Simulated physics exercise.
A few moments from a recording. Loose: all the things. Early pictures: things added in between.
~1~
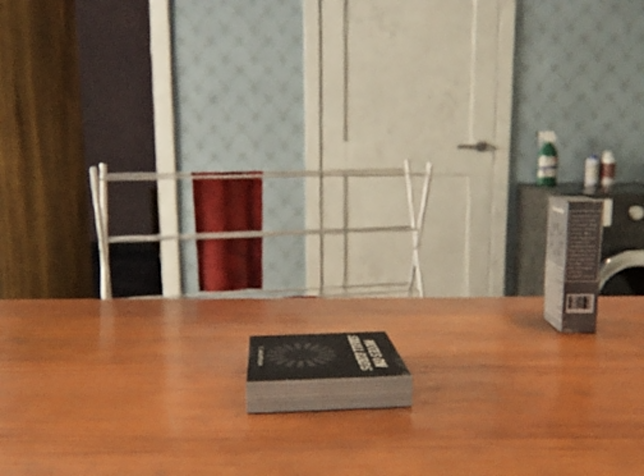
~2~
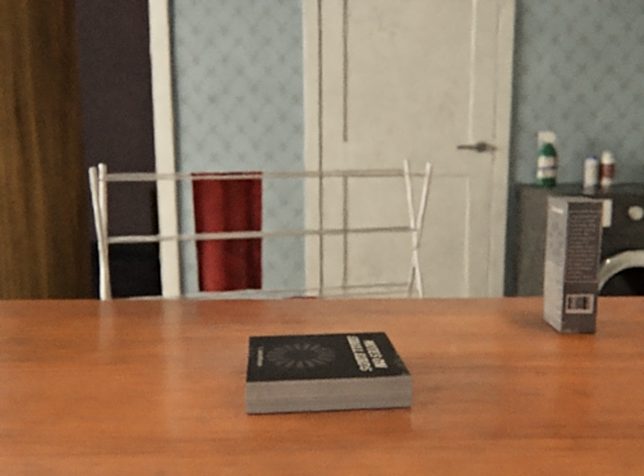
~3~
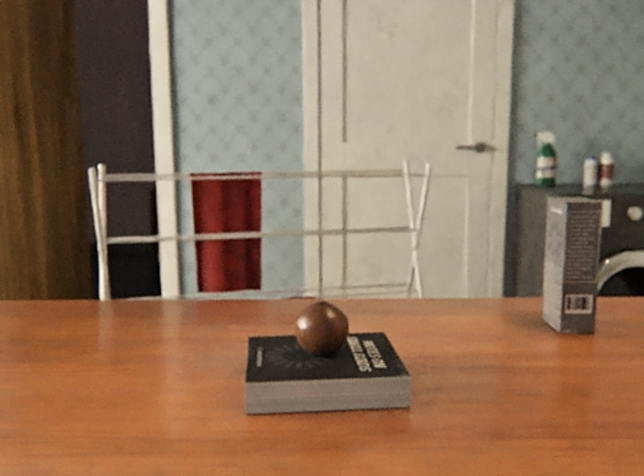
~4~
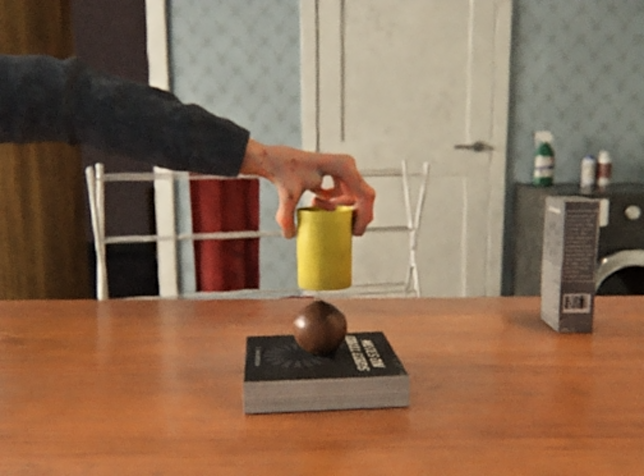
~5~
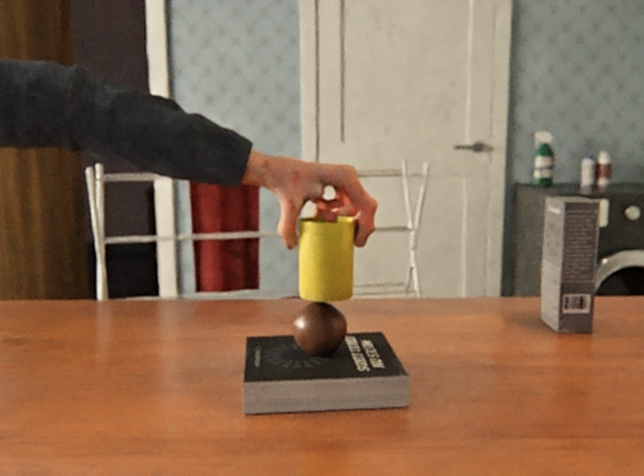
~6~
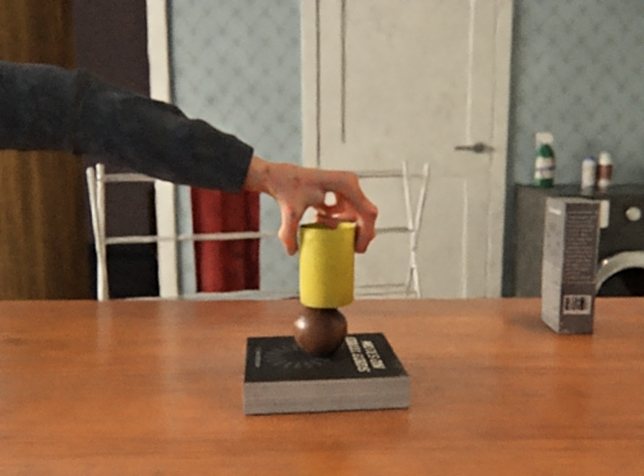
A yellow cup, held from above by a hand reaching in from the left, is the main thing moving in this room, seen from a still camera facing a wooden table. A black book lies near the middle, a grey carton stands at right, and a drying rack and pale door are behind. A round brown object appears on the book, then the hand lowers the cup onto it, still gripping it.
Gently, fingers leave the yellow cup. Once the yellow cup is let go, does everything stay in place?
No, the pile fails to rest steadily.
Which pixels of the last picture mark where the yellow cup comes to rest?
End spot: Near (523, 356).
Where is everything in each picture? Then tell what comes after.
In the first frame, the last thing is not in view yet; grey carton (572, 263).
In the second frame, the last thing is not in view yet.
In the third frame, the last thing is not in view yet; black book (322, 369).
The fourth frame shows coming down; yellow cup (324, 247); grey carton (569, 263).
The fifth frame shows coming down; yellow cup (327, 258); brown onion (320, 328).
The sixth frame shows set down, still held; yellow cup (327, 264); black book (321, 369).
Then, 0.40 s after the last picture, yellow cup now fallen.
Then, 0.60 s after the last picture, things are still on the move.
Then, 0.70 s after the last picture, as before.
At rest, fallen, yellow cup; the other 3 in place. Seen from the same camera at the end, yellow cup near (523, 356). The pile gives way.
